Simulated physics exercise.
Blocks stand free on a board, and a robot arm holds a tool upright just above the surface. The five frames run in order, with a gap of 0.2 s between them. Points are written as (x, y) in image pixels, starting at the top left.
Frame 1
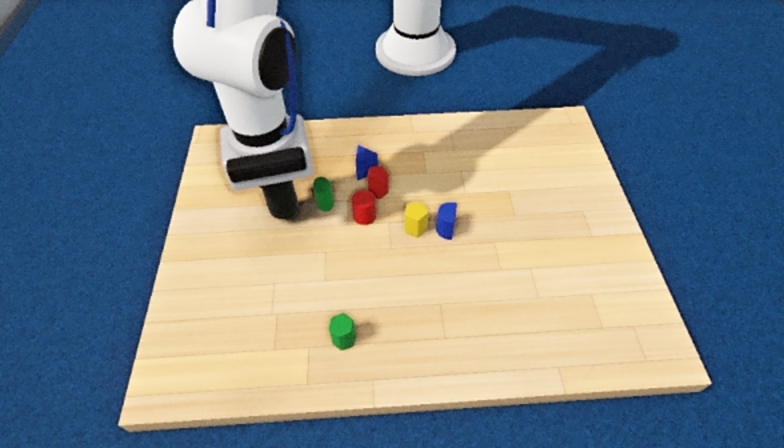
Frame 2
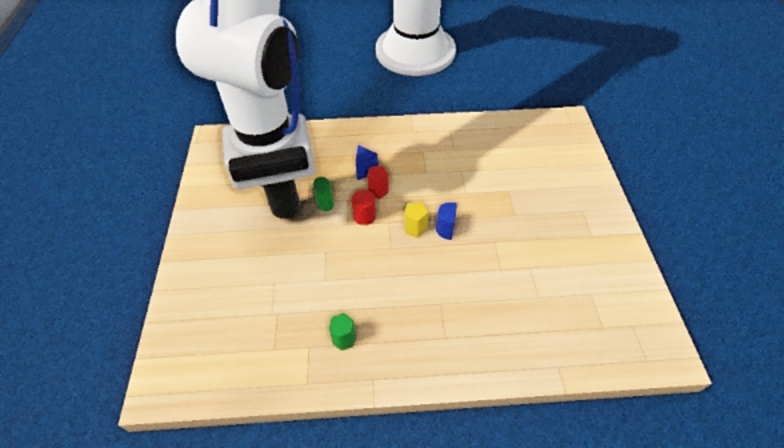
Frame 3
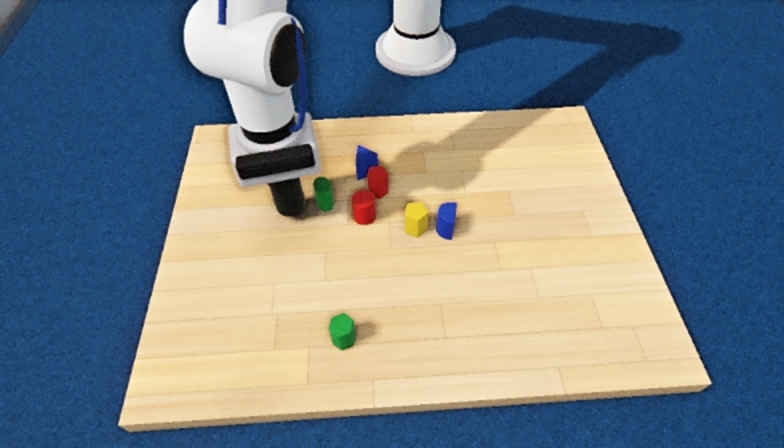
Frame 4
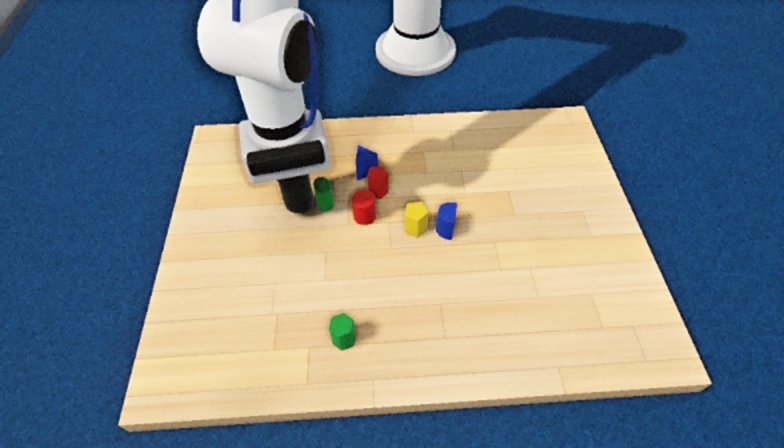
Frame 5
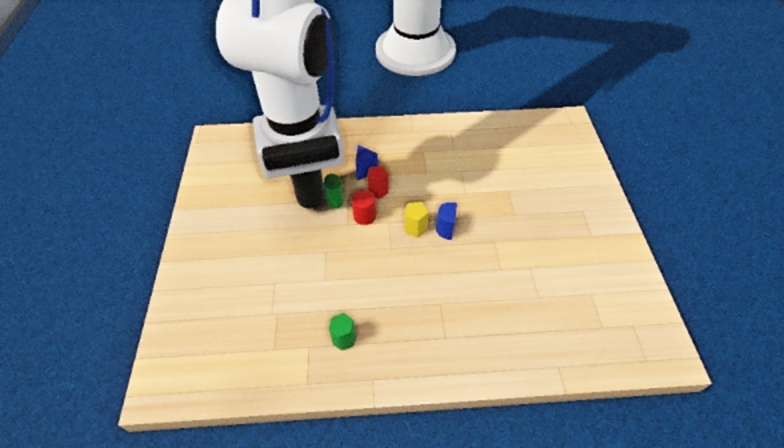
Robot arm easing its black tool rightward across a wooden board and nudging a small green block slightly toward the red ones.
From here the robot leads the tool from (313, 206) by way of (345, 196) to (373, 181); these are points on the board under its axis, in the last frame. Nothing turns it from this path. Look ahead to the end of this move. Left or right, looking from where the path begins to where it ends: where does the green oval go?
Pushed right.
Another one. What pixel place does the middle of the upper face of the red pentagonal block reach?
My best guess is (409, 171).
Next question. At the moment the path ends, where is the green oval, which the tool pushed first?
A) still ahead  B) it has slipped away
My pick is A.
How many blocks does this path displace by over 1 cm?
My count: 3 or more.
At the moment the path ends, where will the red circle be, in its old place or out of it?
That block stays.
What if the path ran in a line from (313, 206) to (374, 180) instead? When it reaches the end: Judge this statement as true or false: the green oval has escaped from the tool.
The statement is false.
The first path, step by step. One third of the way, tool (334, 192); green oval (355, 175).
Two thirds of the way, tool (354, 183); green oval (376, 168), turned 20° clockwise; red pentagonal block (394, 170).
At the end, tool (372, 173); green oval (396, 162), turned 50° clockwise; red circle in place; blue triangle (373, 141), turned 40° anticlockwise; red pentagonal block (409, 171), turned 35° clockwise.
